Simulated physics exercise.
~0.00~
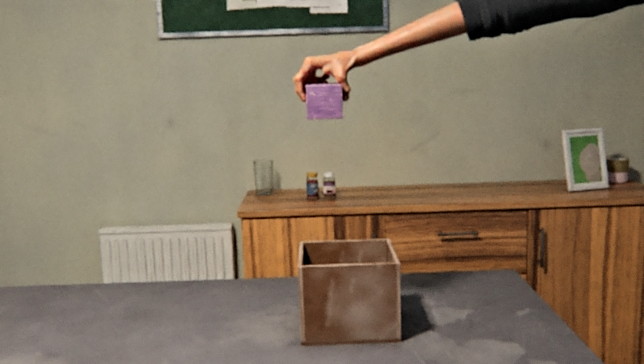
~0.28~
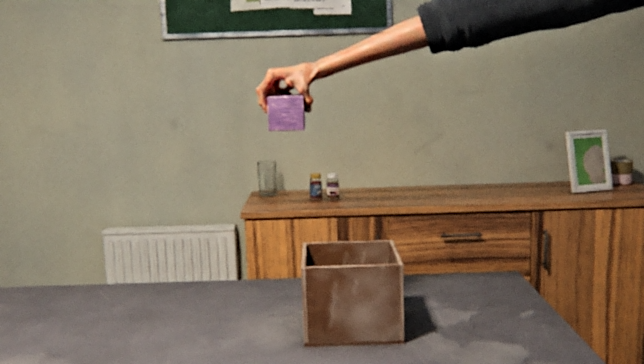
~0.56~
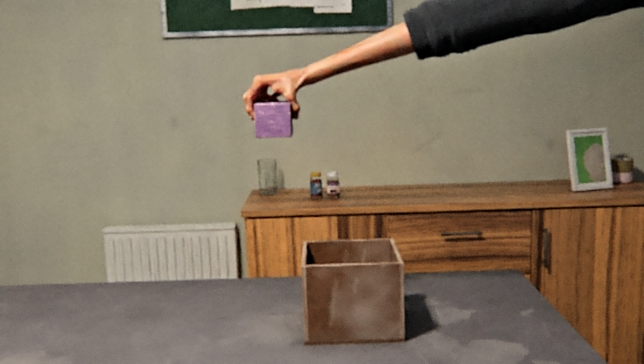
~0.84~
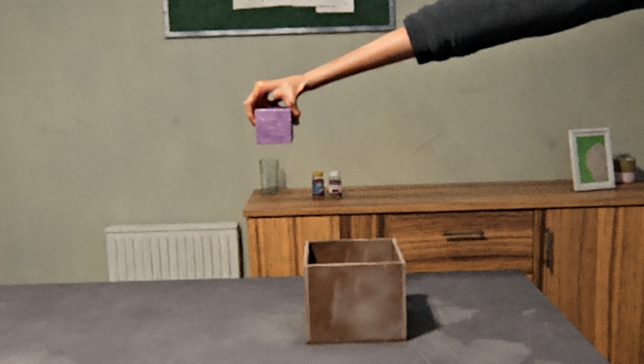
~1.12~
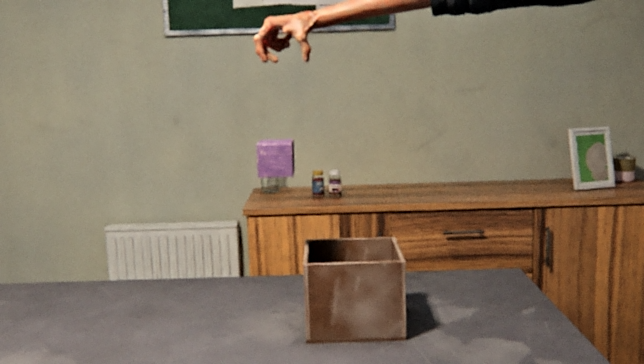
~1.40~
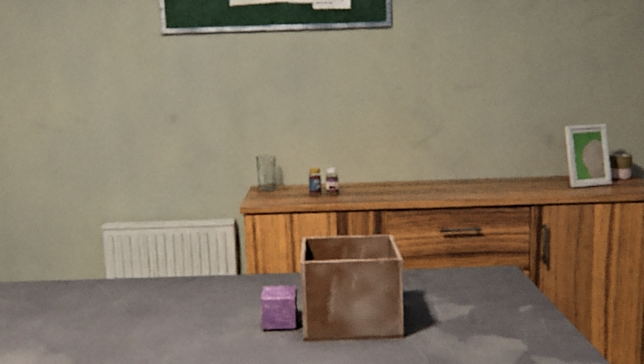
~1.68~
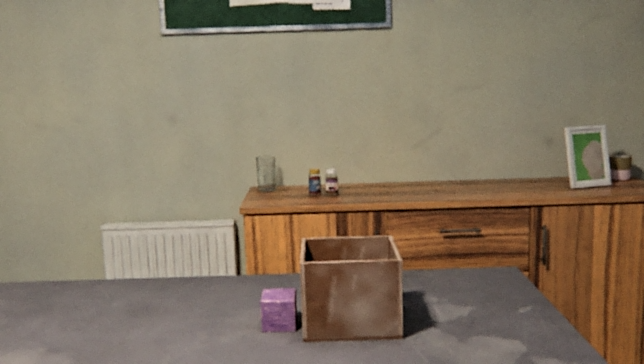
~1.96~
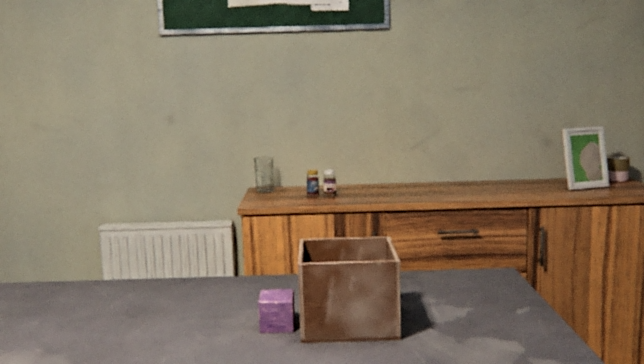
A hand held a small purple block in the air above an open box on a grey table, moved it left and slightly down, then let go, and the block dropped and came to rest on the table just left of the box.
